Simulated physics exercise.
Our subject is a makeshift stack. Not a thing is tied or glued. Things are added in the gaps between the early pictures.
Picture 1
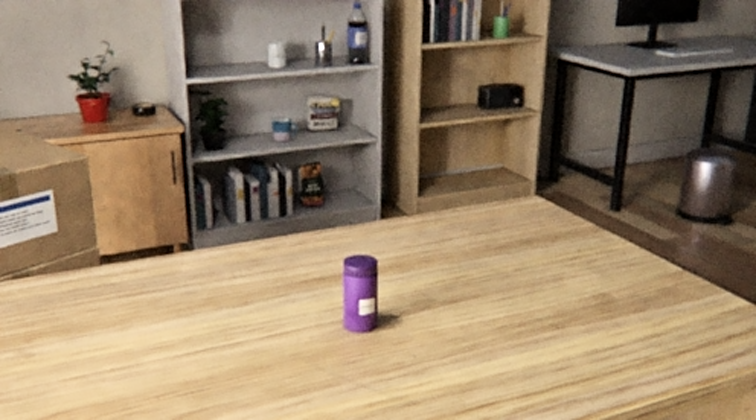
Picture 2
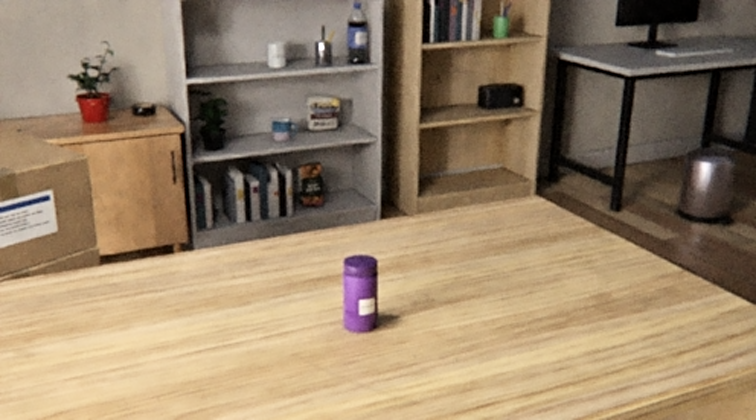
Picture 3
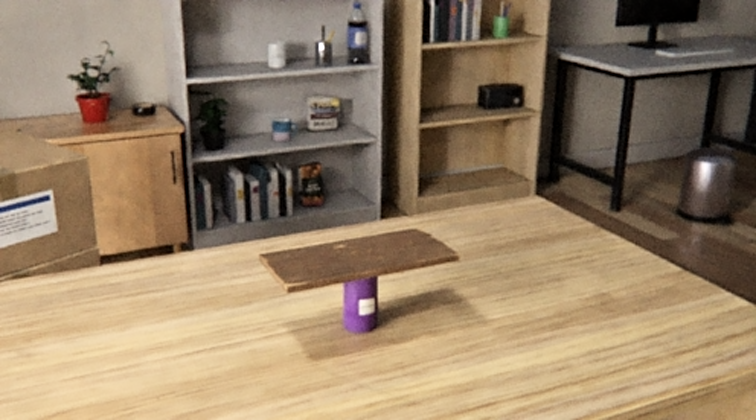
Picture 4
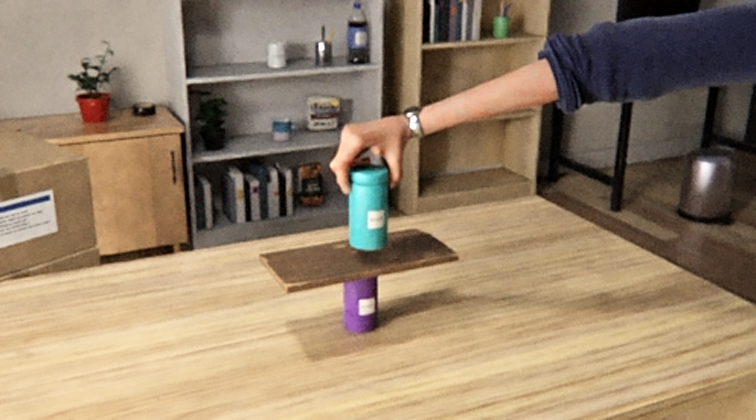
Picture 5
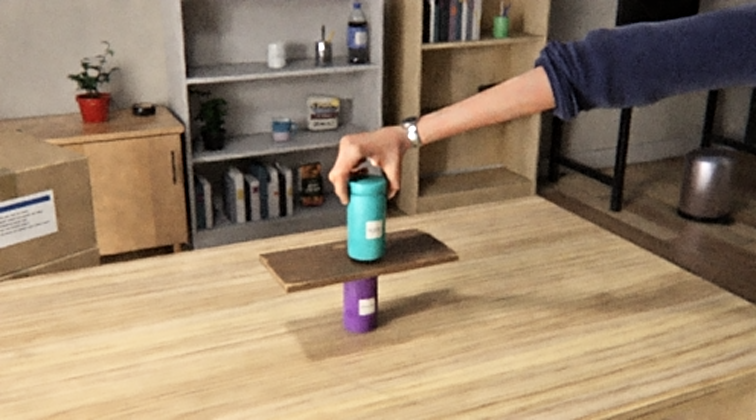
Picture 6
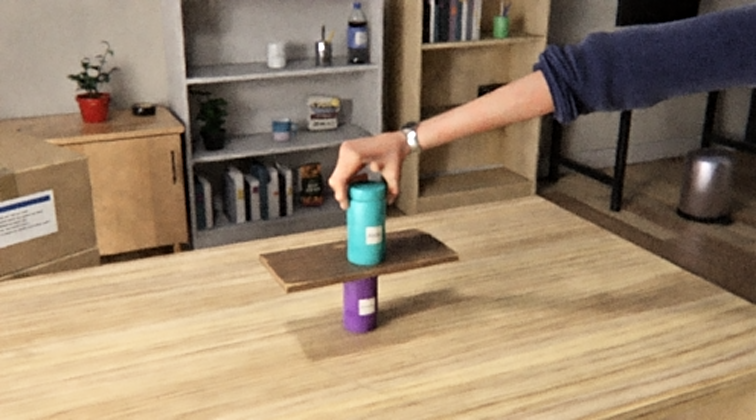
On a wooden table, a purple container stood alone, then a brown board lay across its top, and a hand reached in from the right and lowered a turquoise jar onto the board.
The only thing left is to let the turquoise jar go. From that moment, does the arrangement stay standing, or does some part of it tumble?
My guess is that nothing will drop.
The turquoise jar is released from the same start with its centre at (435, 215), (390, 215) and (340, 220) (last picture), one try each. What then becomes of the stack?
Topples, stands firm, stands firm.
Then, 0.30 s later than the last frame, all is still.
Then, 0.70 s later than the last frame, turquoise jar resting near (367, 223).
When it is over, all 3 as before. End places, in pixels of the last picture, turquoise jar near (367, 223). The stack keeps its balance.
